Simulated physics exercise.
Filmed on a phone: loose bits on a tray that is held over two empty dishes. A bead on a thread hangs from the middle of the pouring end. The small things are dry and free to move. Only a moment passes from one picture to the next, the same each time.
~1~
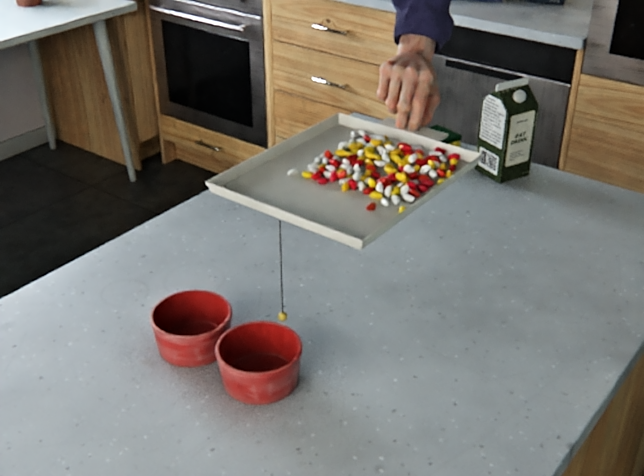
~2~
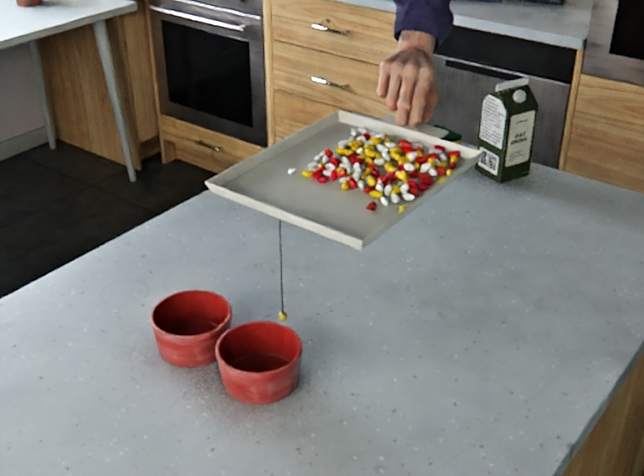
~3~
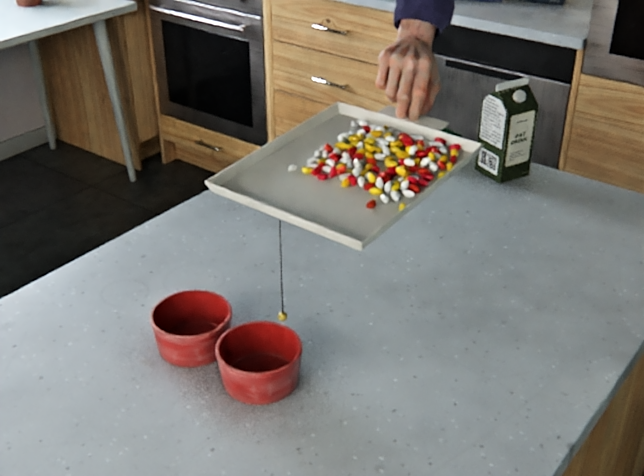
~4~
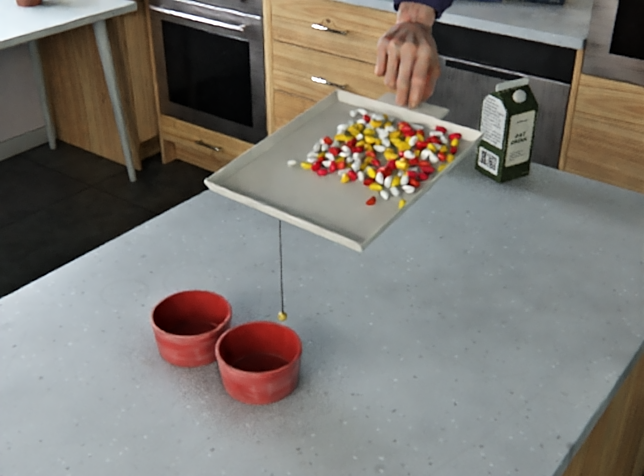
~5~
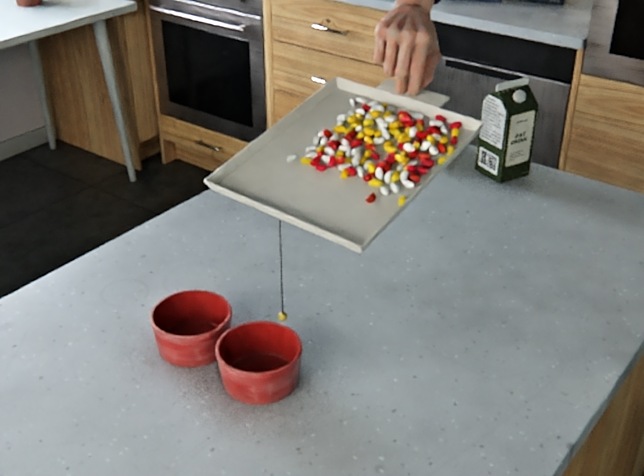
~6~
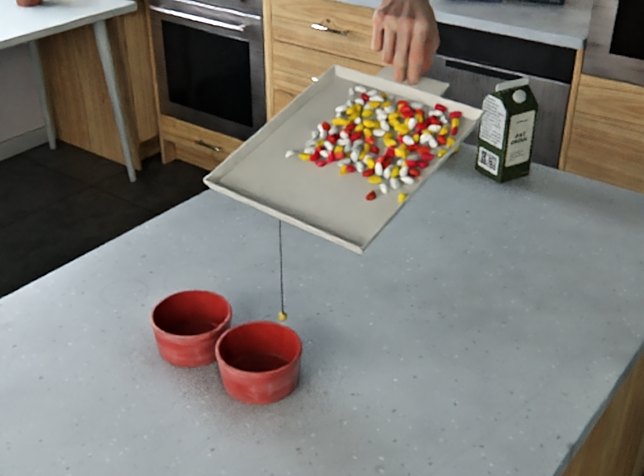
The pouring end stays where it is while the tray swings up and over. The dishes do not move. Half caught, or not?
Together they catch under half.
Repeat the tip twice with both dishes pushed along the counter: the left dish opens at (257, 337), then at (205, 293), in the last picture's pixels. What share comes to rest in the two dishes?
In turn 80 and 10 in a hundred.
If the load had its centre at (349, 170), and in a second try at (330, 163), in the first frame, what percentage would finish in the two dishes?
Roughly 30 per cent, and 40 per cent.
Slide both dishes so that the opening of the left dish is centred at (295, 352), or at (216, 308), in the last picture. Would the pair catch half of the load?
At the first place most of it, at the second under half.
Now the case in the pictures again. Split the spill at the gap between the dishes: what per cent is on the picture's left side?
Close to 10 per cent.
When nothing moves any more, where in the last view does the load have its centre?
Around (298, 408).
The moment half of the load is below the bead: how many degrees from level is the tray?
Around 80° of tilt.
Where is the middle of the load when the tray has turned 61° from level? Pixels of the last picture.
At about (318, 230).
Soon, tray tipped steeply; about two thirds on the tray; a stray few in the right dish; a small part outside both; about a quarter in the air.
A while on, tray tipped past a quarter turn; a small part on the tray; a small part in the right dish; a stray few in the left dish; about a third outside both; about a quarter in the air.
Towards the end, tray tipped past a quarter turn; about a quarter in the right dish; a stray few in the left dish; about two thirds outside both.
Finally, tray tipped past a quarter turn; about a quarter in the right dish; a stray few in the left dish; about two thirds outside both.
